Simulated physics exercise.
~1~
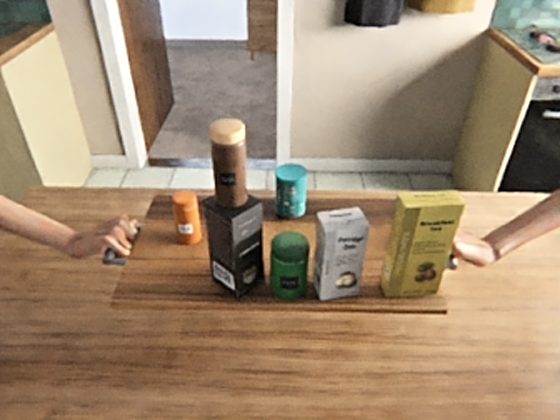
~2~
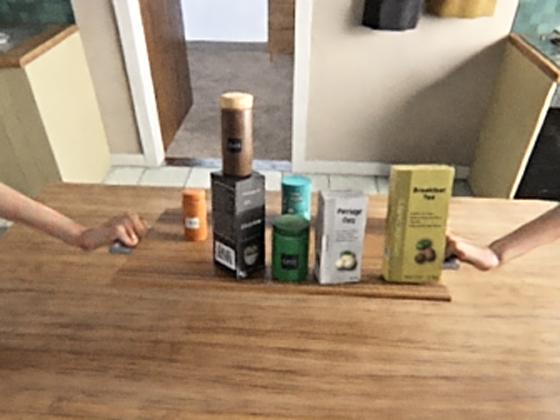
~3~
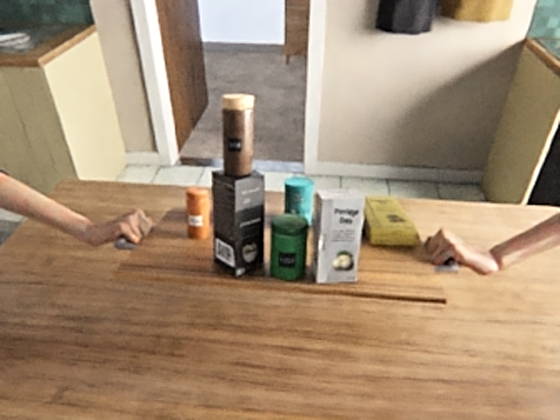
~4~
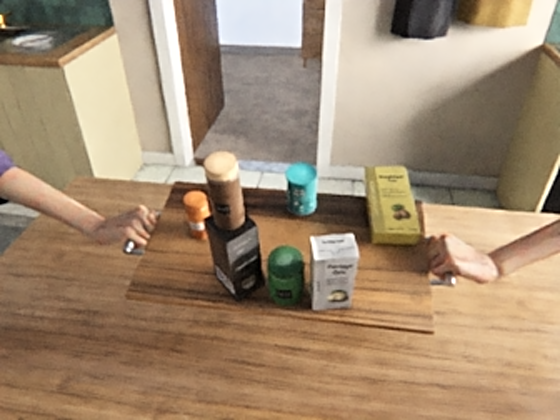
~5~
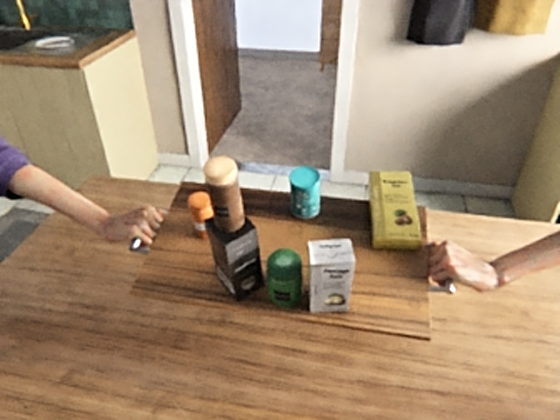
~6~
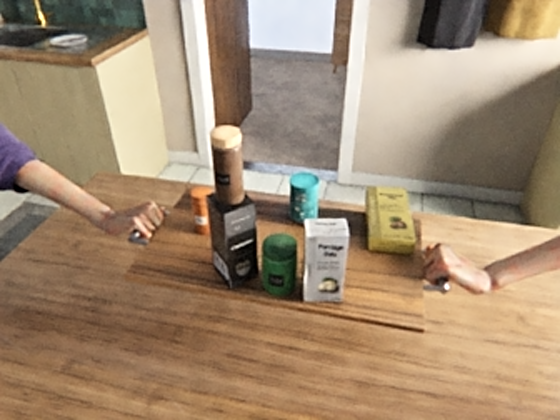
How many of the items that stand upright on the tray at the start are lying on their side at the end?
One item is lying on its side at the end, the yellow packet at the right of the tray.
